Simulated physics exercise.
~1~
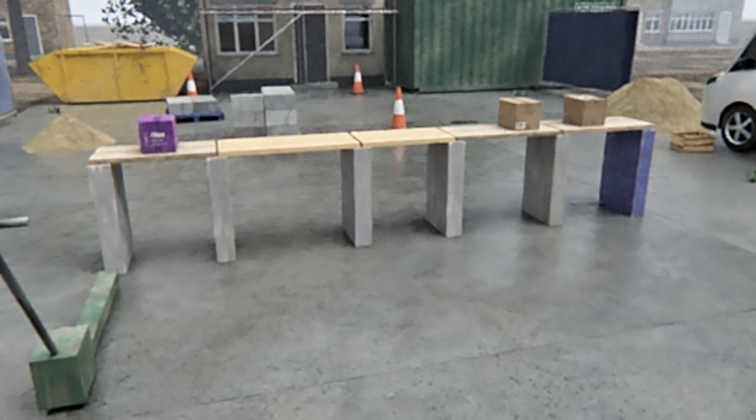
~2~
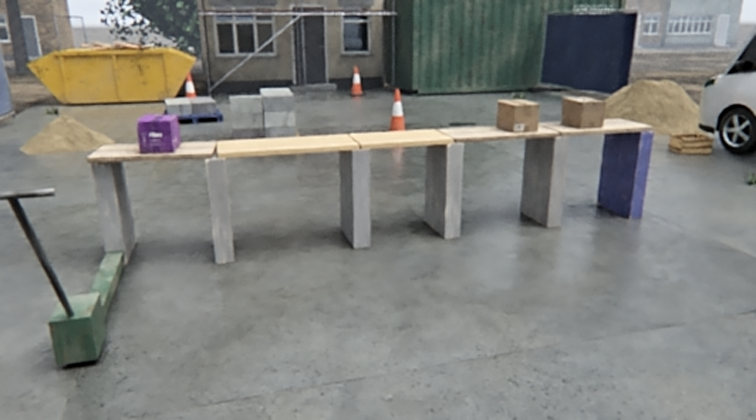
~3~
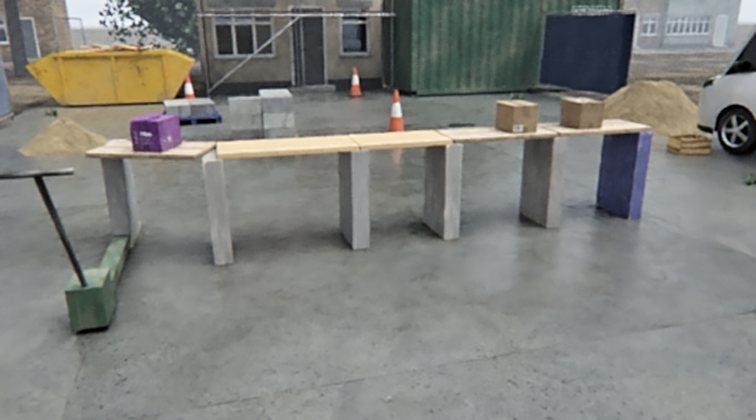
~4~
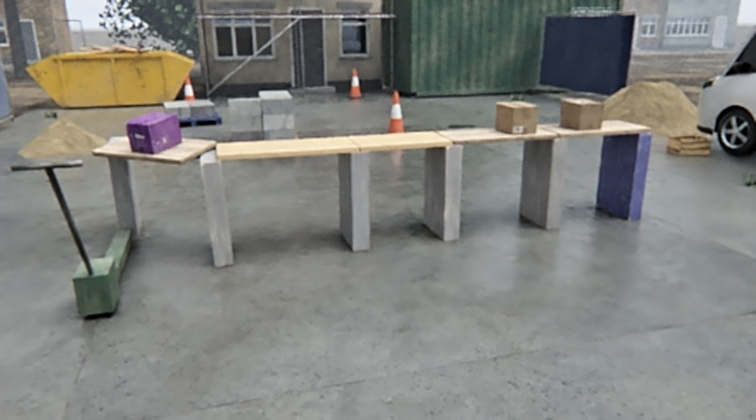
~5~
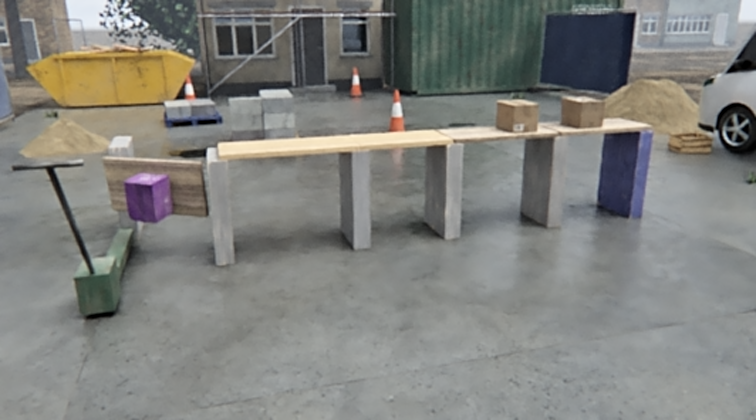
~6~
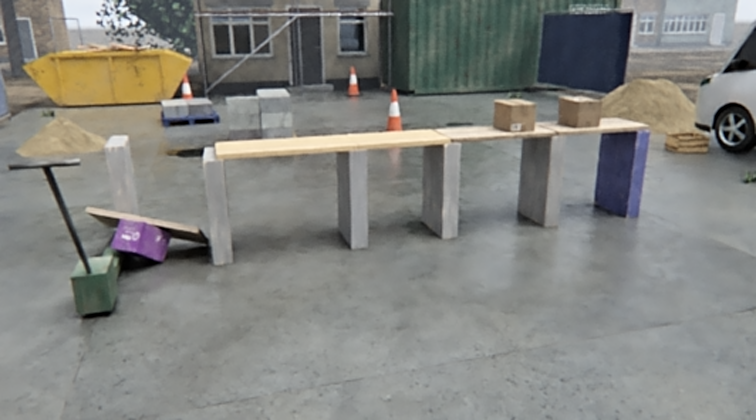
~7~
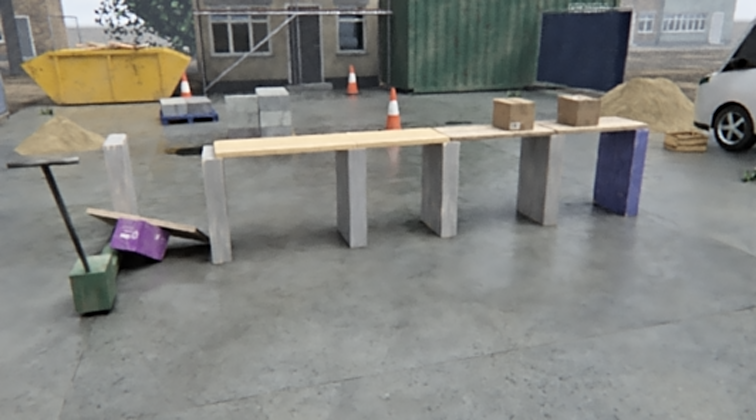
A long row of boards on upright supports stood in a wet yard as a green jack slid in at the left end, and the leftmost board tipped and dropped with its purple carton, ending slanted near the ground while the rest stayed standing.
